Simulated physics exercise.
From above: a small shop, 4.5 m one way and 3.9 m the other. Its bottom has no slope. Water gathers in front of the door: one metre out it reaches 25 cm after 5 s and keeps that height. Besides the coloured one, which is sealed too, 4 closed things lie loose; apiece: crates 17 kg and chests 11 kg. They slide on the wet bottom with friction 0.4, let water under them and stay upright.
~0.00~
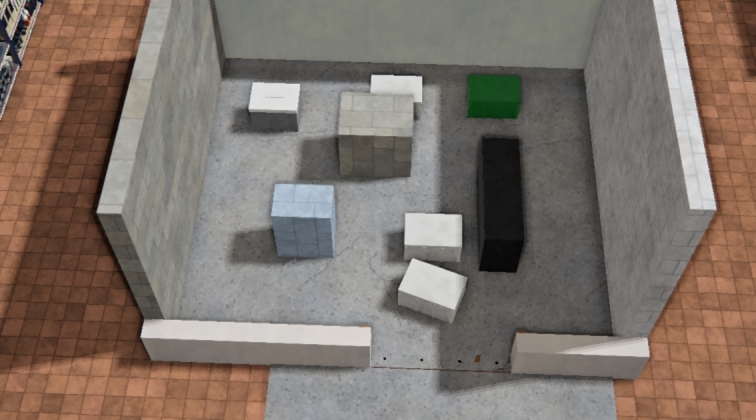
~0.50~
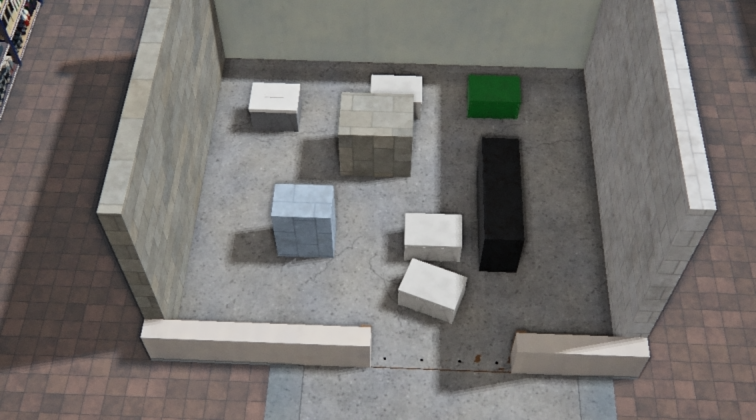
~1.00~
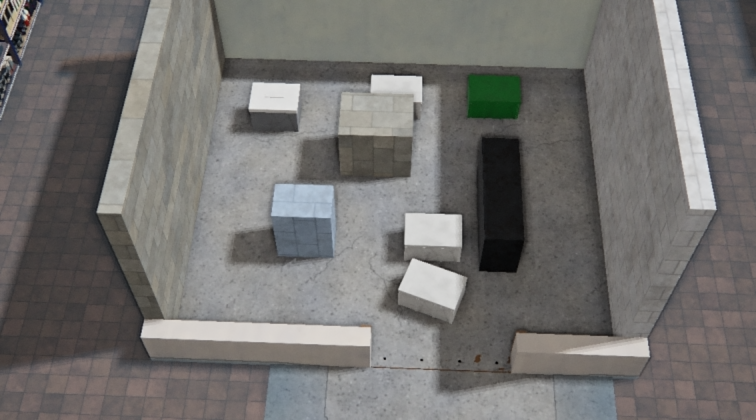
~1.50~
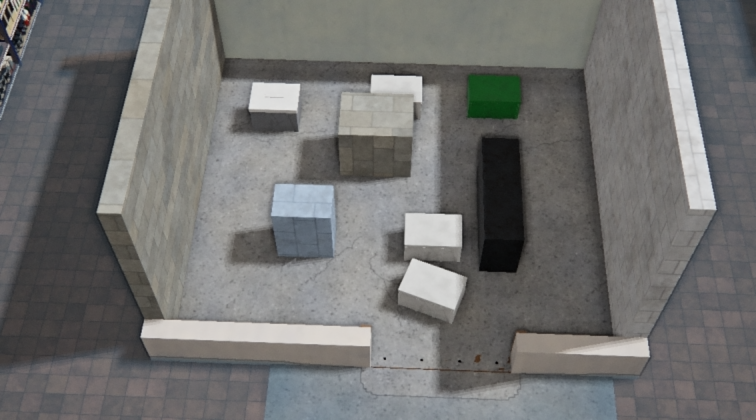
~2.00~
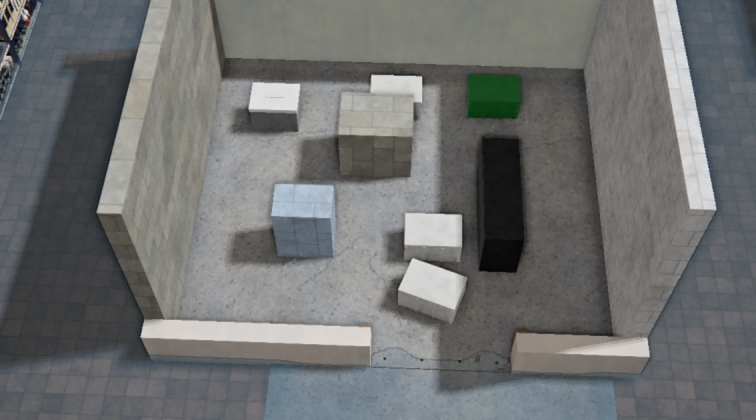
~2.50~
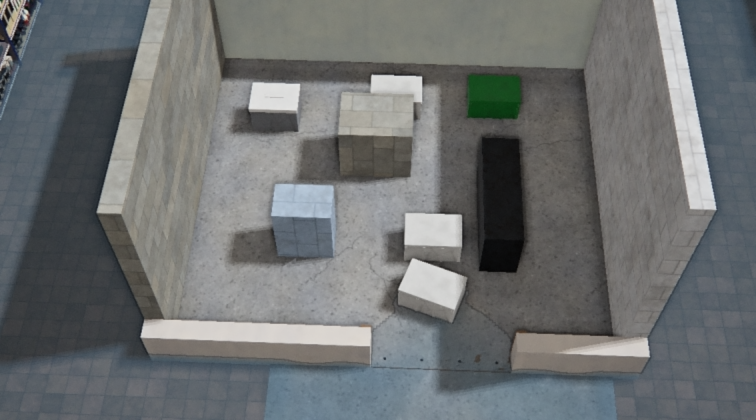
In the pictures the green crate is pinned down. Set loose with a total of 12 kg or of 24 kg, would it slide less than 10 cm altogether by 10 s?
I expect that neither weight holds it.
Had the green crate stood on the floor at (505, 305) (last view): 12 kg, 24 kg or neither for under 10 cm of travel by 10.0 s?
Neither is enough.
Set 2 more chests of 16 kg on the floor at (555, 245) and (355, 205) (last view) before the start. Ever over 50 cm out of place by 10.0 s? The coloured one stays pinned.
In that order: Less, more.
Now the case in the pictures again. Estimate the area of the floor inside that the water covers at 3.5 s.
Roughly 2.0 m2.
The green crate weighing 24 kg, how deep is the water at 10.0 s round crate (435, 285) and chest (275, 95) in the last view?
Roughly 17 and 14 cm.
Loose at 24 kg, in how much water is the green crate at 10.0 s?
Roughly 10 cm.
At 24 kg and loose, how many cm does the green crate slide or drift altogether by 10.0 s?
About 40 cm.
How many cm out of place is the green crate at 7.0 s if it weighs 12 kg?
Roughly 30 cm.
After 3.5 s the green crate would be 0 cm from its start with 12 kg and 0 cm from its start with 24 kg; 0 cm of water round it then.
After 4.5 s the green crate would be 0 cm from its start with 12 kg and 0 cm from its start with 24 kg; 0 cm of water round it then.
After 7.0 s the green crate would be 31 cm from its start with 12 kg and 0 cm from its start with 24 kg; 5 cm of water round it then.
After 10.0 s the green crate would be 71 cm from its start with 12 kg and 24 cm from its start with 24 kg; 10 cm of water round it then.
